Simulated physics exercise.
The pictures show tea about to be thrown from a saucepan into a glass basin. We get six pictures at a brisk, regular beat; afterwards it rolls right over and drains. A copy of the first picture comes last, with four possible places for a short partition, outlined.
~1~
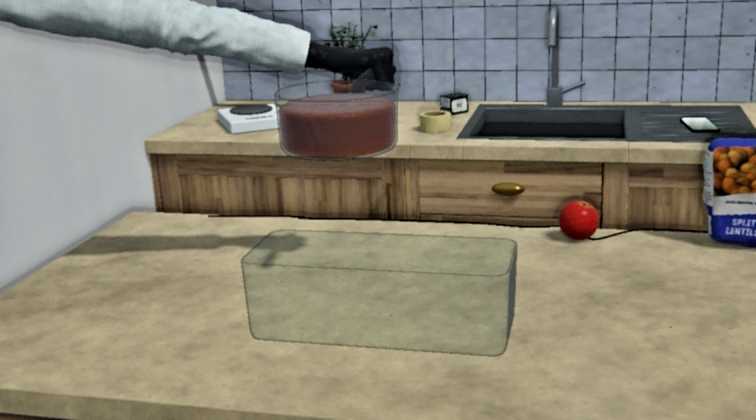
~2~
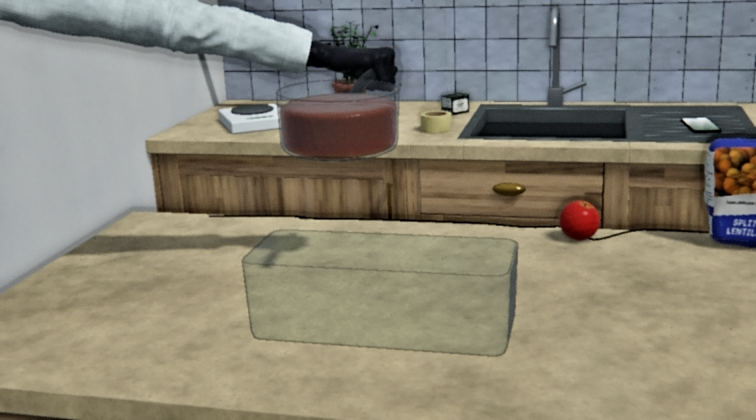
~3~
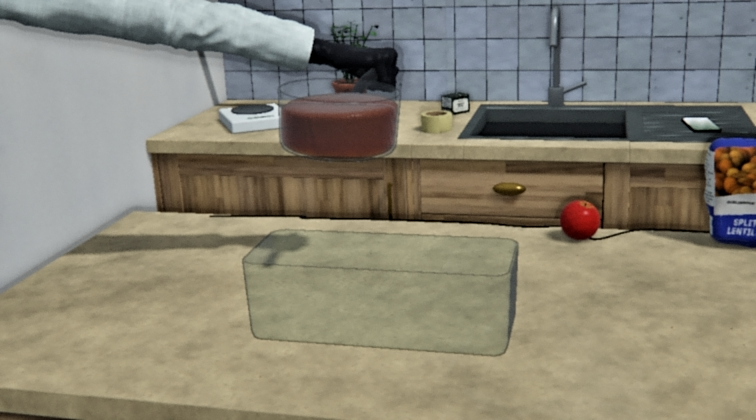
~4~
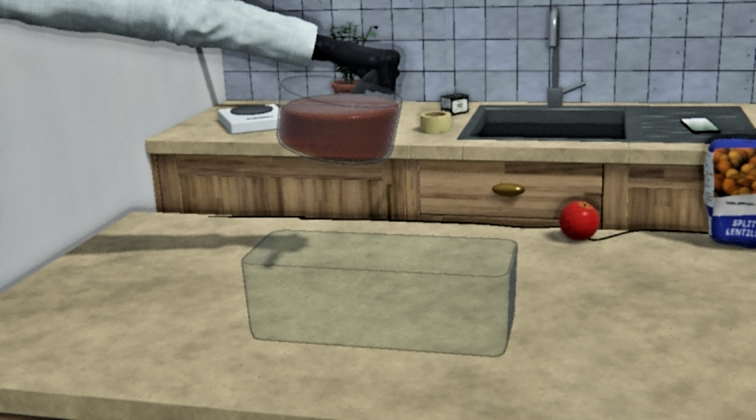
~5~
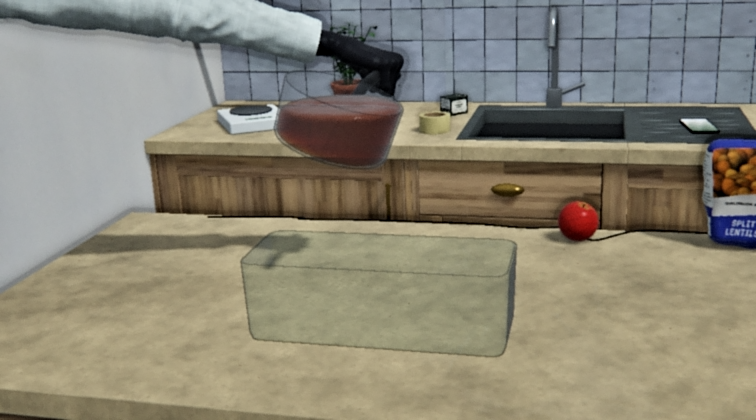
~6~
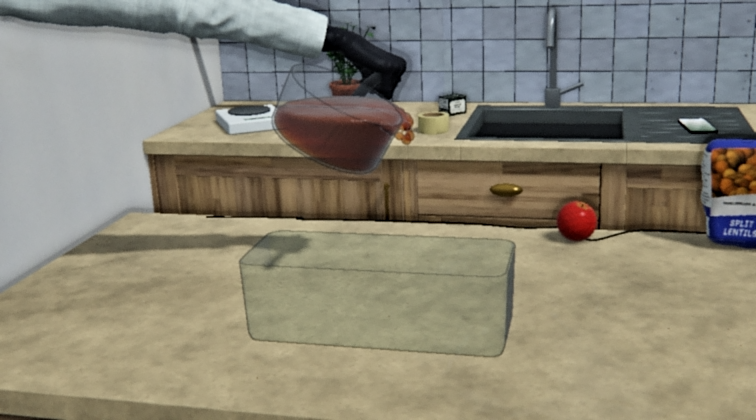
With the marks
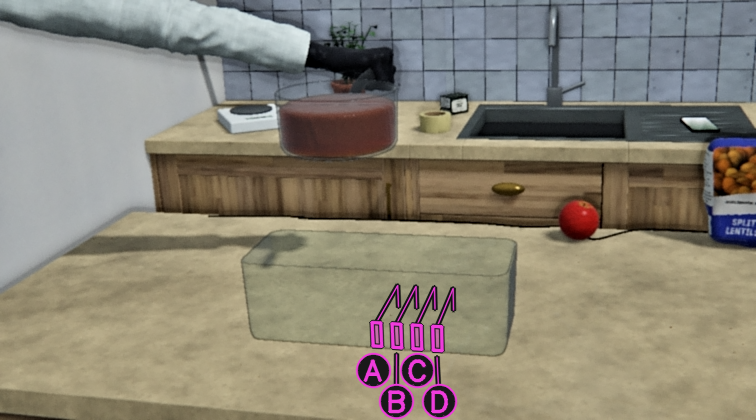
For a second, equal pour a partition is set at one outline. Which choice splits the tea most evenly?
Slot C.
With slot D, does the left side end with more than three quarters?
No, it does not.
On the marked copy, A at (376, 352); B at (396, 354); C at (416, 355); D at (437, 357).
Choosing A, about 23 % ends left of the wall and 76 % right of it.
Choosing B, about 37 % ends left of the wall and 63 % right of it.
Choosing C, about 49 % ends left of the wall and 50 % right of it.
Choosing D, about 62 % ends left of the wall and 37 % right of it.
